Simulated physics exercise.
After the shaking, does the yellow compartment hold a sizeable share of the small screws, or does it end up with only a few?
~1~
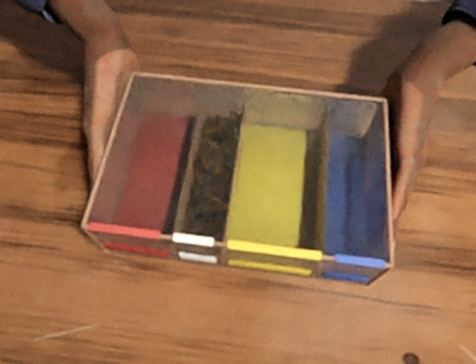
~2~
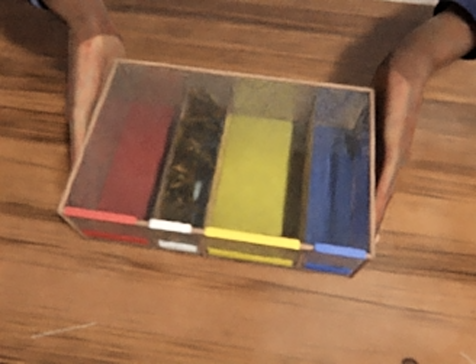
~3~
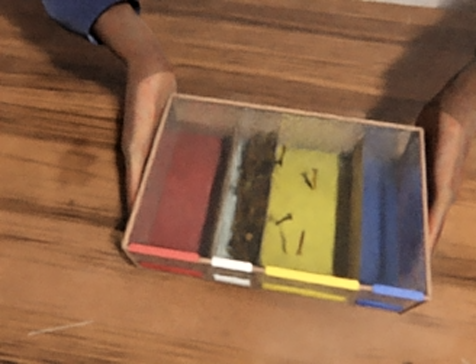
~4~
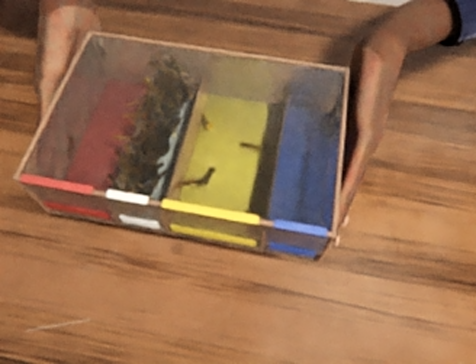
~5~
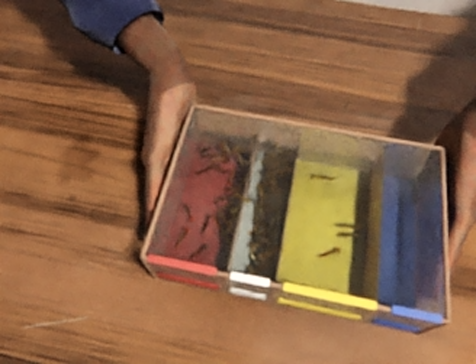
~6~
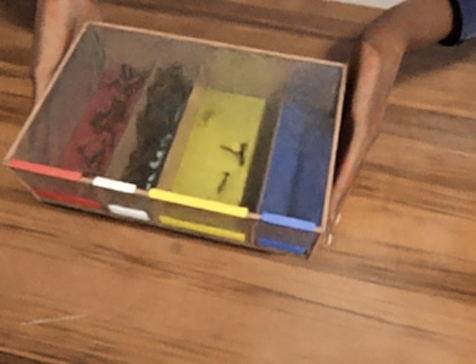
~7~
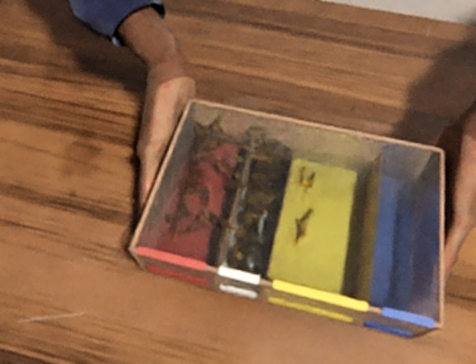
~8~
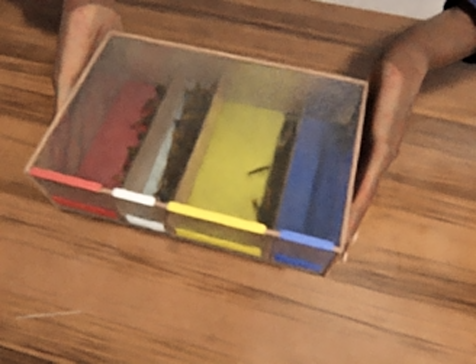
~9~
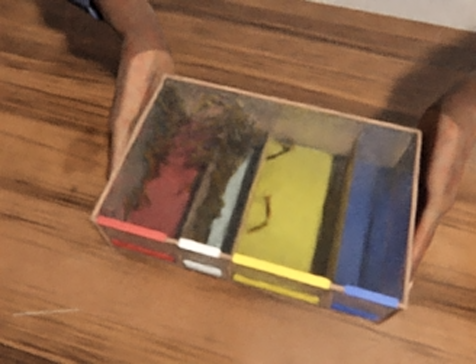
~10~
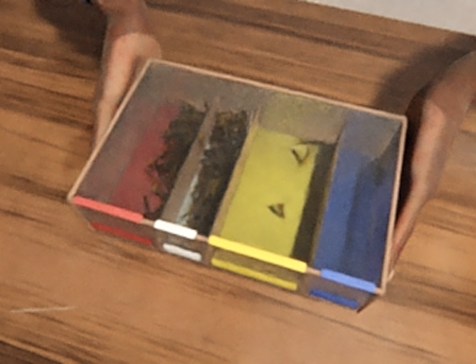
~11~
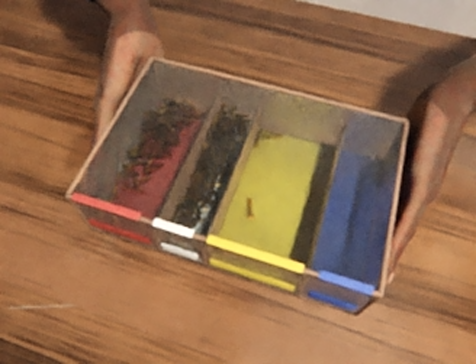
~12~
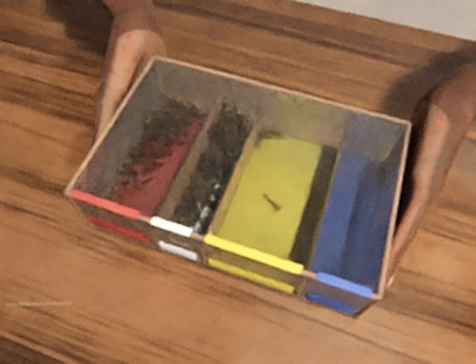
The yellow compartment ends up with only a few screws. The sizeable shares rest in the white and red compartments, while the blue one looks empty.
The video shows two hands holding a clear-lidded box with red, white, yellow and blue compartments and shaking it to and fro over a wooden table. Small screws spill from the white section, and most finally rest in white and red, with a few in yellow.
